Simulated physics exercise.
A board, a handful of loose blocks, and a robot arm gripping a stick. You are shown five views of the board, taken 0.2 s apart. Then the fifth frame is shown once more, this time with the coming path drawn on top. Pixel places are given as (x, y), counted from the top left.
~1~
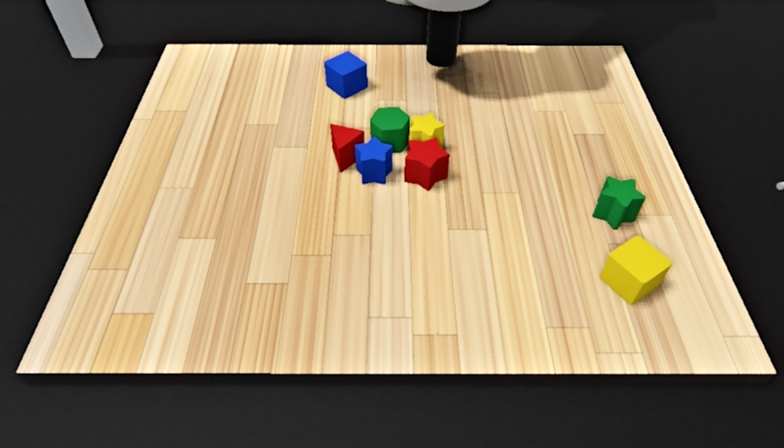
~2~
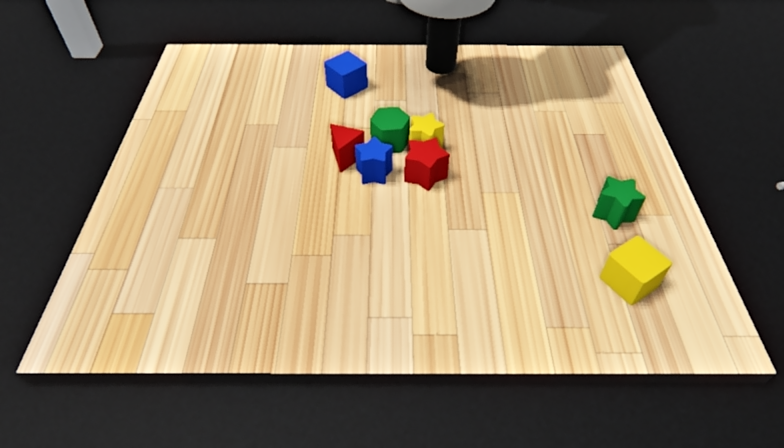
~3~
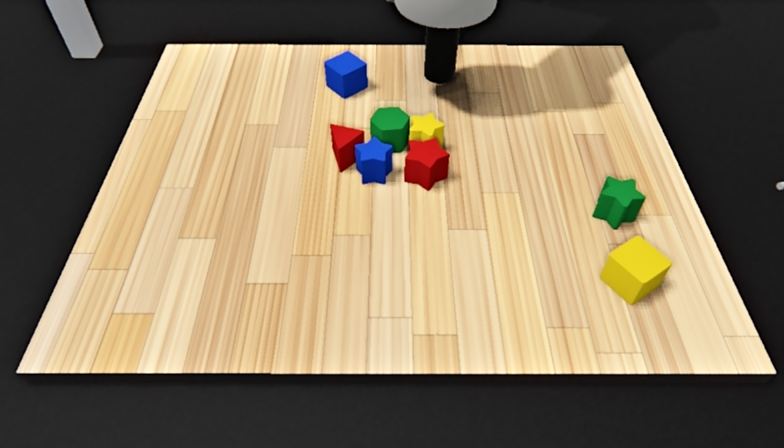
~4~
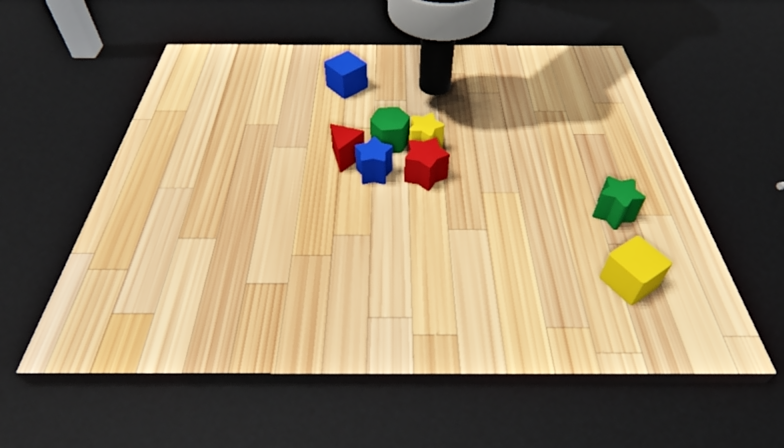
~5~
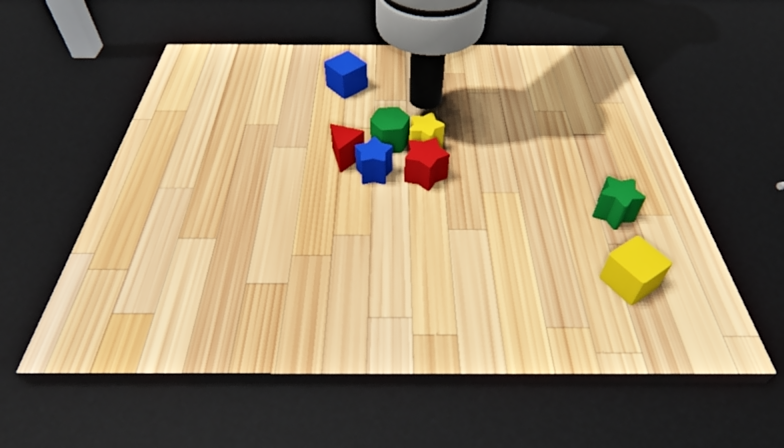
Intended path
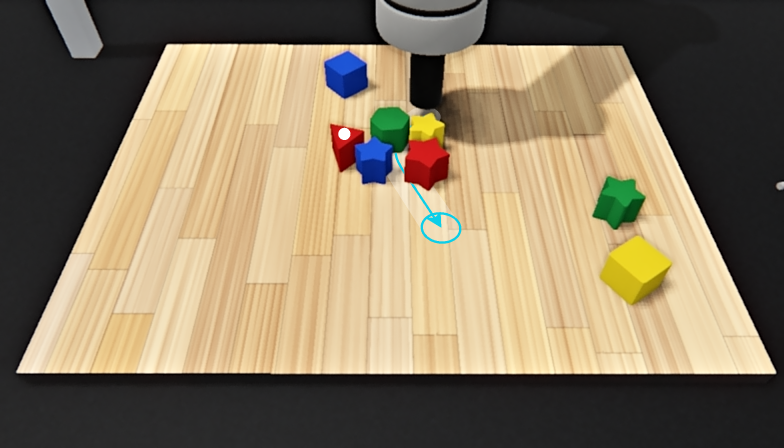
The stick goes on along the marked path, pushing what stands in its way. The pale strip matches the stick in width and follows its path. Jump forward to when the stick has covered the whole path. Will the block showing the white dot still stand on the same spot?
I expect not.
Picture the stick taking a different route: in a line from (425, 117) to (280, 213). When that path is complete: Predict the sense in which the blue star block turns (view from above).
Verdict: Counterclockwise.
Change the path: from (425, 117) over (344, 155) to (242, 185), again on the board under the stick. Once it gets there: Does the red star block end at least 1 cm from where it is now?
The answer is no.
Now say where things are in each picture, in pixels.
Stick's lower end (441, 59); red triangular block (344, 134); blue star block (374, 149); green six-sided block (390, 118); yellow star block (426, 123); red star block (426, 151), in the first frame.
Stick (441, 66); blocks still, in the second frame.
Stick (439, 75); blocks still, in the third frame.
Stick (435, 87); blocks still, in the fourth frame.
Stick (425, 100); red triangular block (344, 134); blue star block (374, 149); green six-sided block (390, 118); yellow star block (426, 123); red star block (426, 151), in the fifth frame.
Drawn move, from (425, 117) via (396, 147) and (413, 185), ending at (441, 228); the dot is on the red triangular block.
On the path given first. One third of the way, stick (396, 130); red triangular block (334, 139), turned 45° clockwise; blue star block (364, 163), turned 35° anticlockwise; green six-sided block (369, 140); yellow star block (425, 131), turned 50° anticlockwise; red star block (427, 154).
Two thirds of the way, stick (414, 169); red triangular block (331, 141), turned 65° clockwise; blue star block (356, 177), turned 20° anticlockwise; green six-sided block (365, 153), turned 40° clockwise; yellow star block (433, 137), turned 110° anticlockwise; red star block (449, 169).
At the end, stick (443, 211); red triangular block (331, 141), turned 65° clockwise; blue star block (356, 177), turned 20° anticlockwise; green six-sided block (365, 153), turned 40° clockwise; yellow star block (433, 137), turned 110° anticlockwise; red star block (469, 182), turned 45° anticlockwise.
